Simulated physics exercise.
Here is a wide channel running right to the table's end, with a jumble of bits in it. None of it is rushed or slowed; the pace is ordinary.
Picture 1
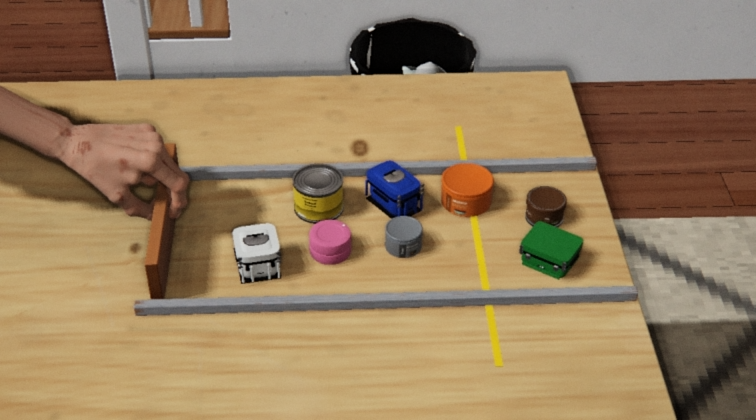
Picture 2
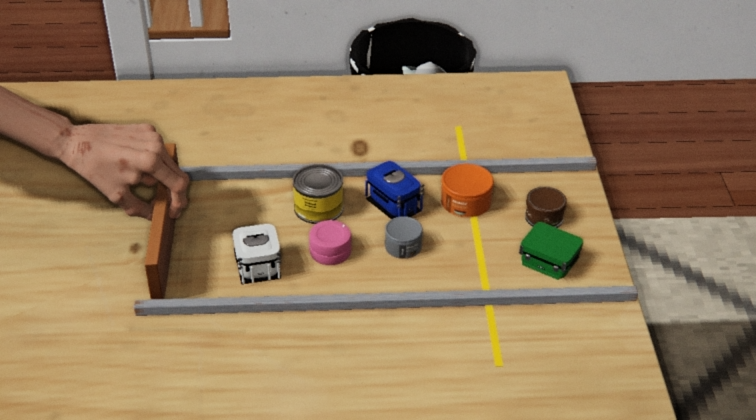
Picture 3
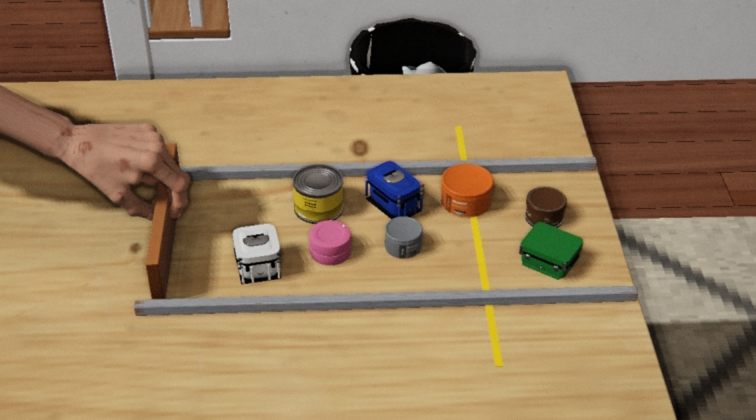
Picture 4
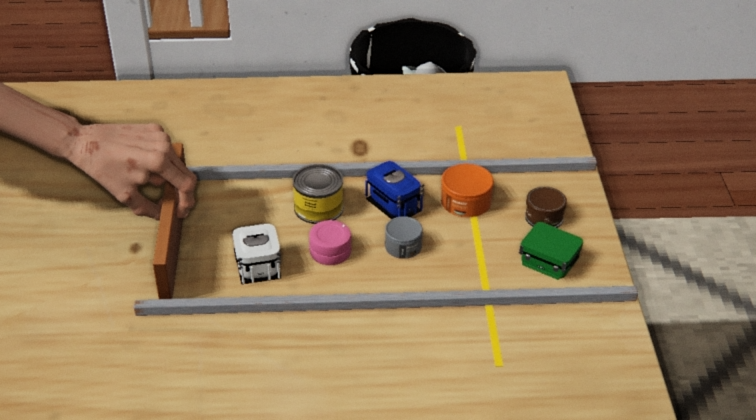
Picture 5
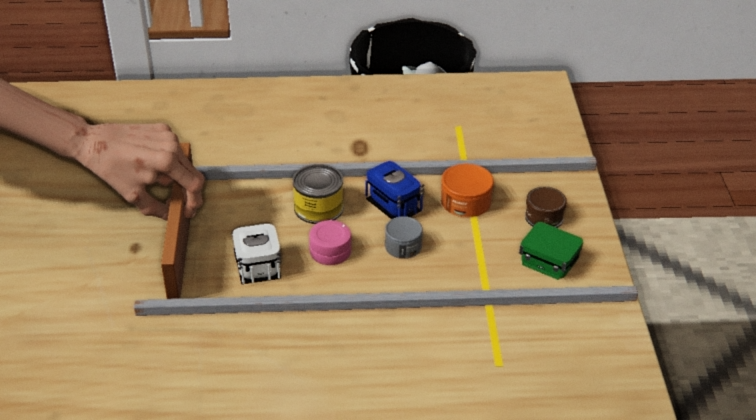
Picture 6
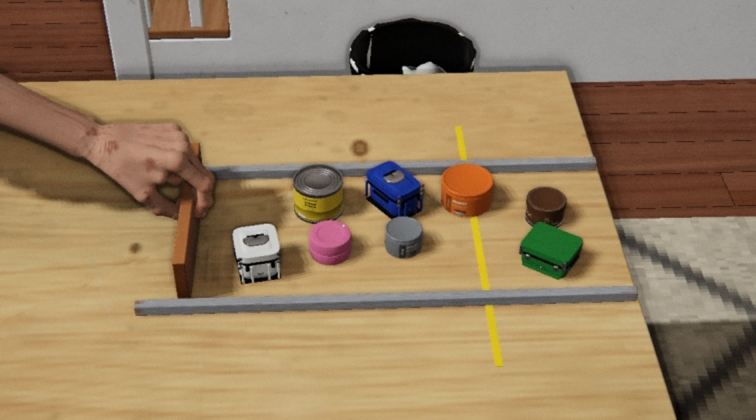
The footage shows a hand holding an upright wooden board at the left of a channel of assorted small containers on a table, then sliding it slightly right toward them, while the containers stay still and untouched.
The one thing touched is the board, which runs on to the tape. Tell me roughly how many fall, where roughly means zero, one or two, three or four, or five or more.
Roughly, zero fall.
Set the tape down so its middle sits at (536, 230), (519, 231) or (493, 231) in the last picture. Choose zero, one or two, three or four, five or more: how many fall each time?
1 or 2; 1 or 2; not one.
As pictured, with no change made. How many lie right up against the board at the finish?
It ends up touching 2.
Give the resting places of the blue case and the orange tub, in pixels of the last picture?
Final spots - blue case (534, 179), orange tub (574, 177).
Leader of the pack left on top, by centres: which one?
Nearest at the end: The brown pot.
Soon after, none off yet; brown pot at rest near (545, 208); green case at rest near (551, 252); orange tub at rest near (467, 190).
In the end, the number that fall off is zero.
